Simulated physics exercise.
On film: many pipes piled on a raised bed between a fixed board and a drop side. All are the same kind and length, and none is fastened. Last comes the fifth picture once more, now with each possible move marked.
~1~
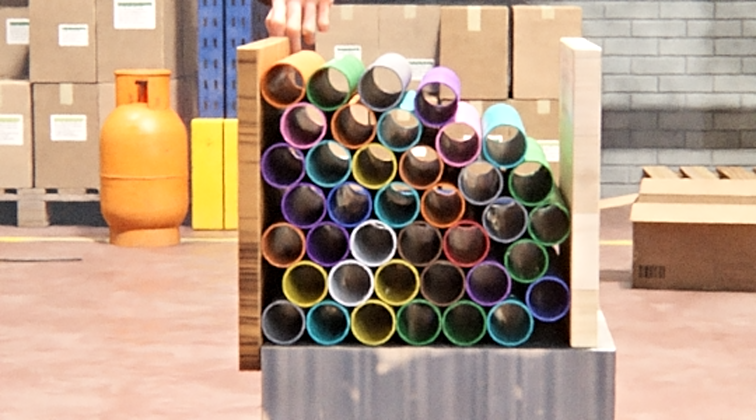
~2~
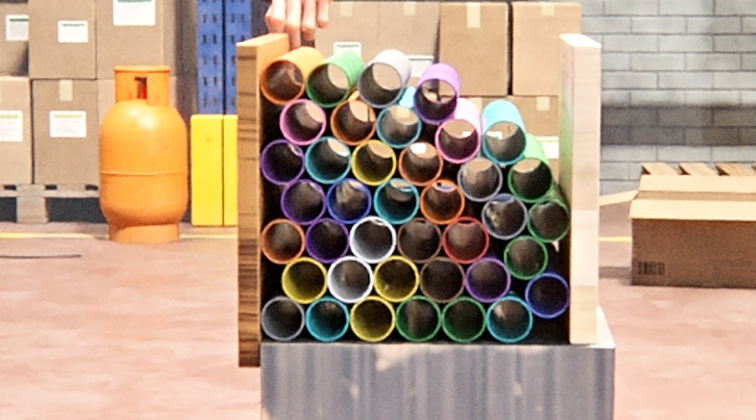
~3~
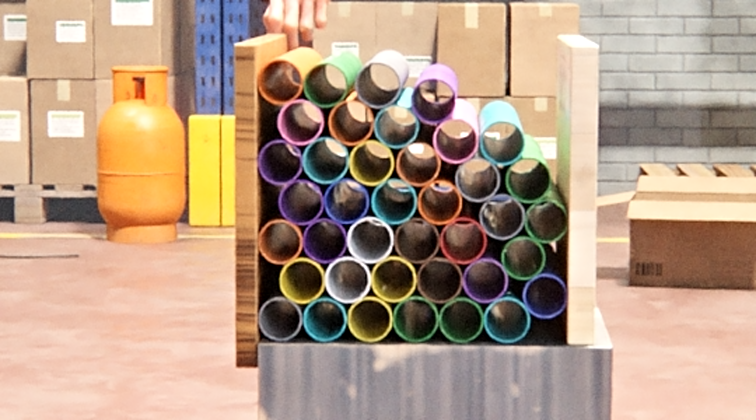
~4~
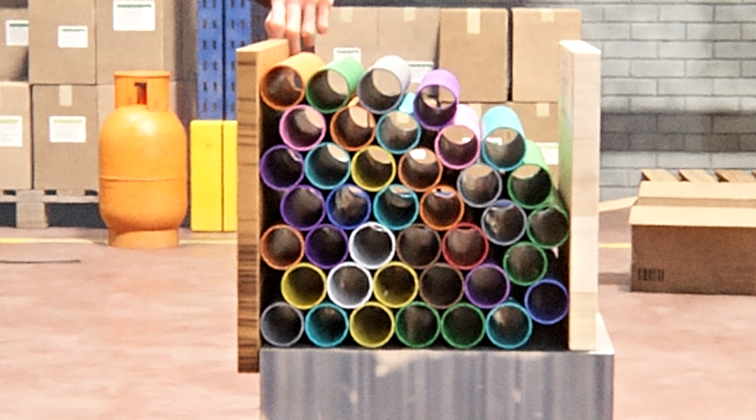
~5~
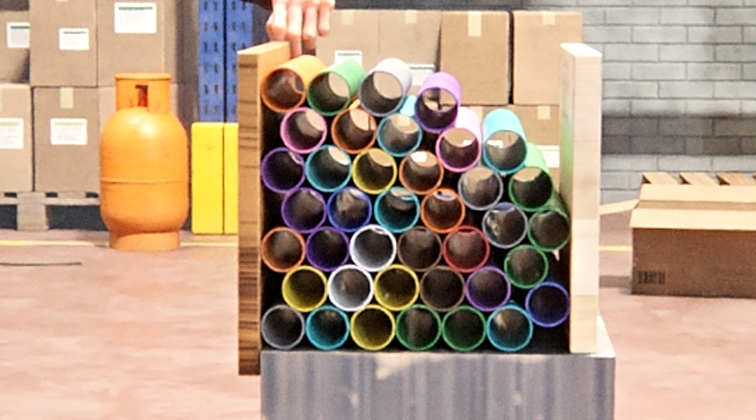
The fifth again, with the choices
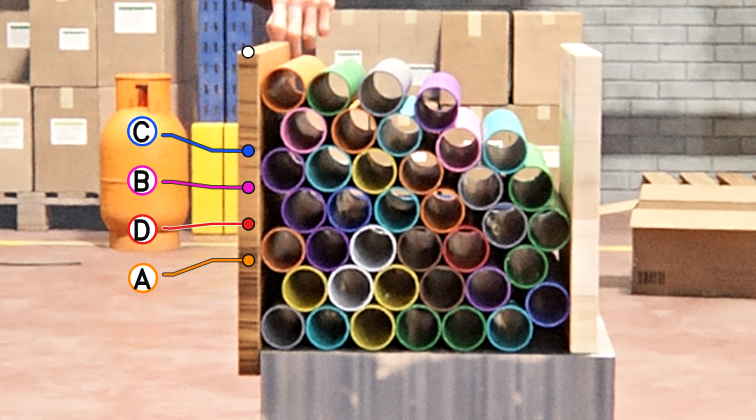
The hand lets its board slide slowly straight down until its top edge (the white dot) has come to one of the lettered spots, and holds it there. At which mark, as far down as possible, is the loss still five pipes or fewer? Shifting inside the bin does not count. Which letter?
It can be let down to A.
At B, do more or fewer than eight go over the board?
It loses fewer than eight.
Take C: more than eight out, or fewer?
Fewer than eight.
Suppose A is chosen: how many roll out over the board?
At A the number is four.
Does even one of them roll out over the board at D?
Yes, at D.
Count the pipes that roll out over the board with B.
At B the number is one.
On the marked copy, A at (248, 260); B at (248, 187); C at (248, 151); D at (248, 224); the white dot at (248, 52).
Following A. Soon after the start, top of the board (260, 143).
Later, top of the board (261, 246).
In the end, top of the board (261, 259), four out over the board.
As for the rest, B one out over the board; C none out over the board; D four out over the board.
